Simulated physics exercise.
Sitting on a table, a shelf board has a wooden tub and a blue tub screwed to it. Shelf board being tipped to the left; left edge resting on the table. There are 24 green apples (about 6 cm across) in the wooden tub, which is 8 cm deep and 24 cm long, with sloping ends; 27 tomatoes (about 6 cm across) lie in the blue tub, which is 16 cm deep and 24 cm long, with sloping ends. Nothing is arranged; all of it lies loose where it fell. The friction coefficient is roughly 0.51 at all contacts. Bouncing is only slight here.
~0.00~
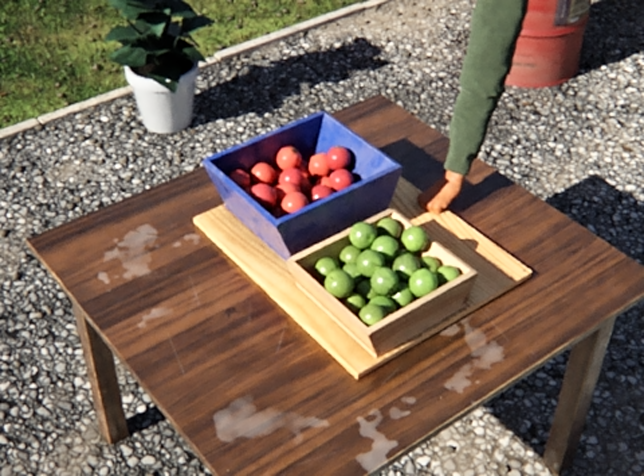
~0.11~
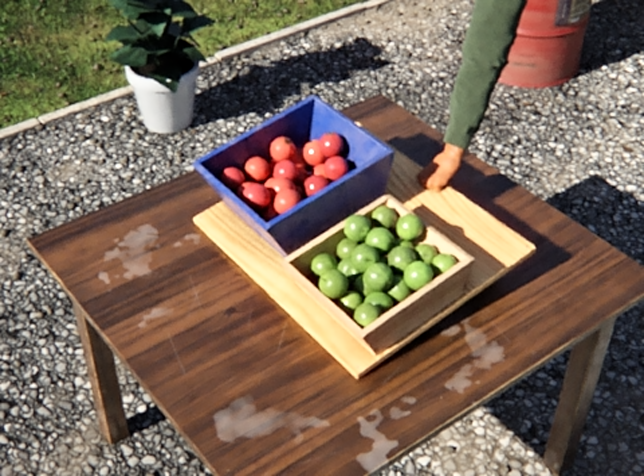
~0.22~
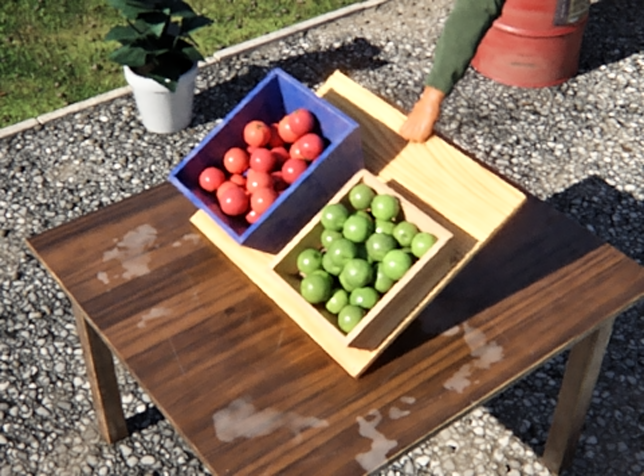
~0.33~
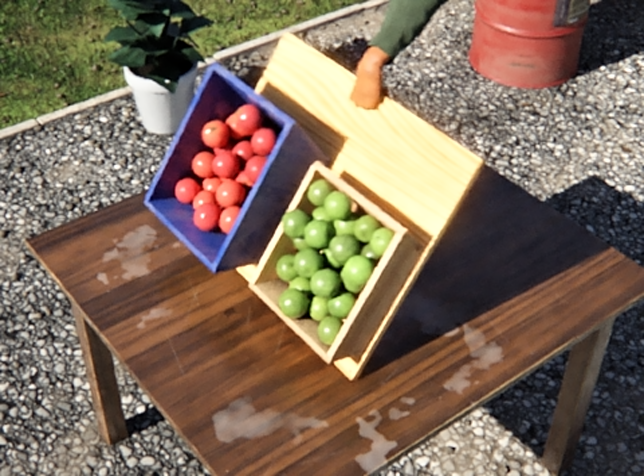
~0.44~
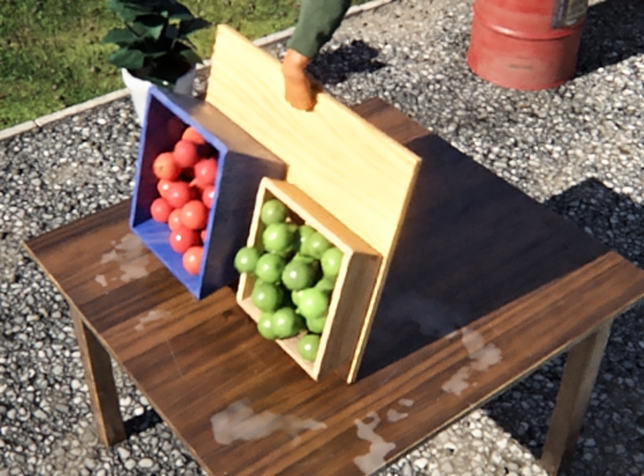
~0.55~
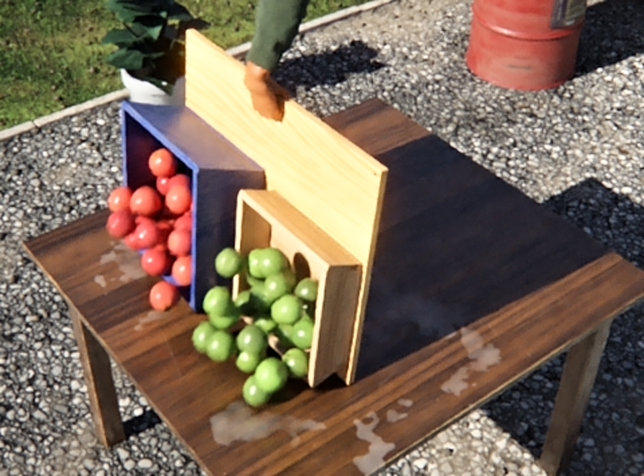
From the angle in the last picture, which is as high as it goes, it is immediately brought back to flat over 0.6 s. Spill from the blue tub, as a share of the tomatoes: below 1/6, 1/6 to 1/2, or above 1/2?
Fraction out: Greater than one-half.
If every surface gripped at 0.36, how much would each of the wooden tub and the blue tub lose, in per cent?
Then the wooden tub sheds 100 per cent, while the blue tub sheds 90 per cent.
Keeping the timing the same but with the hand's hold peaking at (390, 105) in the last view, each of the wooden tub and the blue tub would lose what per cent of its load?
Wooden tub 10%, blue tub 0%.
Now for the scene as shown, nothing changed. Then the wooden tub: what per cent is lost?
Wooden tub - about 90 per cent.
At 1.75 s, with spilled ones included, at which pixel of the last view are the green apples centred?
(184, 400).
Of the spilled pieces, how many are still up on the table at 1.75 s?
Roughly 18.
After 0.74 s, tilt 64°; 20 of 24 out of the wooden tub and 16 of 27 out of the blue tub.
After 0.98 s, tilt 16°; 22 of 24 out of the wooden tub and 25 of 27 out of the blue tub.
After 1.32 s, tilt 0°; 22 of 24 out of the wooden tub and 25 of 27 out of the blue tub.
Final count (at 1.75 s), 22 of 24 out of the wooden tub and 25 of 27 out of the blue tub. Asked share, 25 of 27, 93 per cent.
